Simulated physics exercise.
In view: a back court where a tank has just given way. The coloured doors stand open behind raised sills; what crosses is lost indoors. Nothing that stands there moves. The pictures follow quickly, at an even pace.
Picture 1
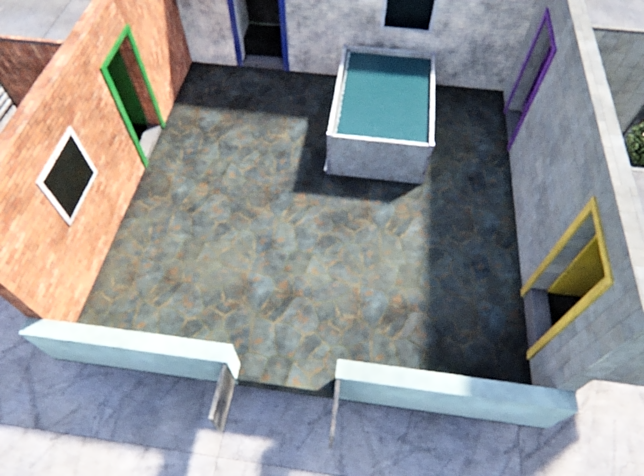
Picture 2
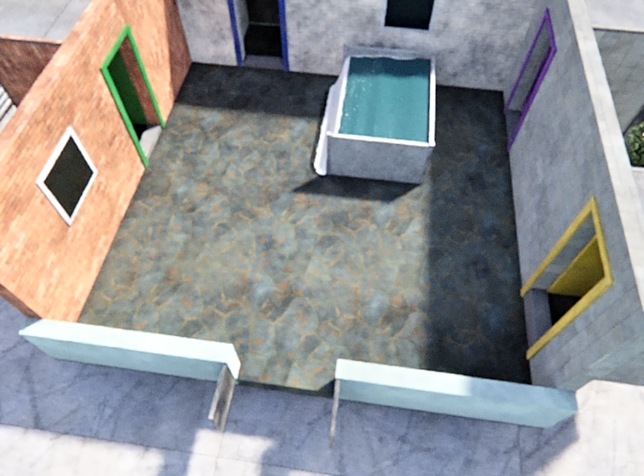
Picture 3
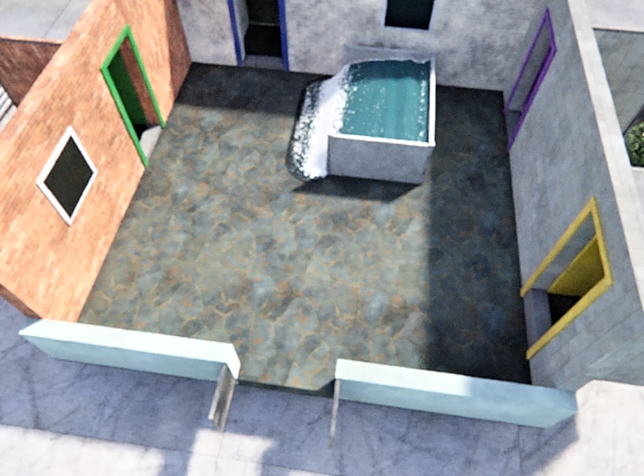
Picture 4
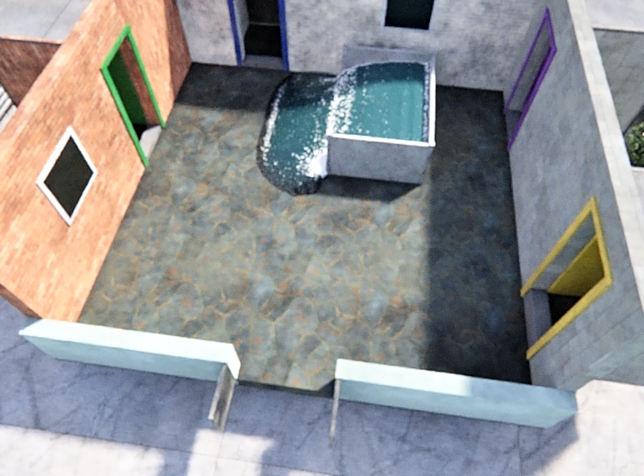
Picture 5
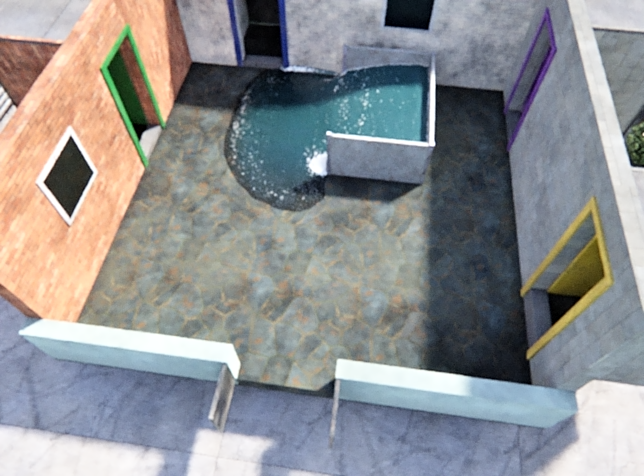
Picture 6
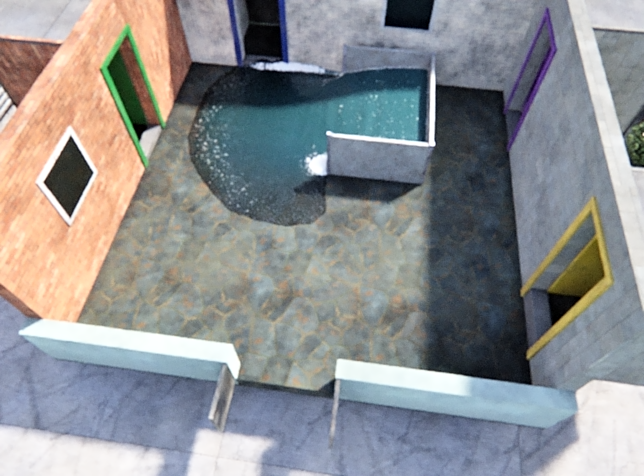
Water lies still in a raised tank at the back of a walled court, then bursts out through the tank's left side. It drops foaming onto the dark stone paving and spreads left and forward in a widening, rounded sheet, reaching past the blue-framed doorway while the tank's front wall stays standing.
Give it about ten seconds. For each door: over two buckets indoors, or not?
The green door lets in a lot; the yellow door admits no more than that; the blue door lets in a lot; the purple door admits no more than that.
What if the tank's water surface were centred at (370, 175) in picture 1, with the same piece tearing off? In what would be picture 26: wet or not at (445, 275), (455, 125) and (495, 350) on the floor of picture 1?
One after the other: Dry, clear, dry.
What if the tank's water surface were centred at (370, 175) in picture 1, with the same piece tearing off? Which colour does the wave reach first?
It is the green one.
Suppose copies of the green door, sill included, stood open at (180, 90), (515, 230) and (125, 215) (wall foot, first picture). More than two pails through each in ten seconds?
One after the other: Passes that mark, is under, passes that mark.
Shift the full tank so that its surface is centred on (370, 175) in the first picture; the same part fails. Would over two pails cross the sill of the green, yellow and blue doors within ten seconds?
The green door is over; the yellow door lets less in; the blue door stays under.
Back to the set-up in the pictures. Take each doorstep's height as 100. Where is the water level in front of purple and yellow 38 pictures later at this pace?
About 20 and 40 per cent.
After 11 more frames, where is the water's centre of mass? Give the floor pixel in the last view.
Roughly at (257, 125).
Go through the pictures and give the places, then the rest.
In the first frame, still water in the tank at (384, 95).
In the second frame, the front is at (324, 175), out from the gap at (338, 113).
In the third frame, the front is at (303, 178), out from the gap at (338, 116).
In the fourth frame, the front is at (282, 186), out from the gap at (338, 117).
In the fifth frame, the front is at (256, 193), out from the gap at (338, 118).
In the sixth frame, the front is at (193, 139), out from the gap at (338, 119).
A moment on, water covers 35 % of the floor; the green door over two buckets in, the yellow door not reached, the blue door under two buckets in, the purple door not reached.
Next, water covers 40 % of the floor; the green door far over two buckets in, the yellow door not reached, the blue door under two buckets in, the purple door not reached.
Then, water covers 45 % of the floor; the green door far over two buckets in, the yellow door not reached, the blue door over two buckets in, the purple door not reached.
Later, water covers 80 % of the floor; the green door far over two buckets in, the yellow door wet at the sill, nothing in, the blue door far over two buckets in, the purple door not reached.
In the end, water covers 100 % of the floor; the green door far over two buckets in, the yellow door wet at the sill, nothing in, the blue door far over two buckets in, the purple door wet at the sill, nothing in.
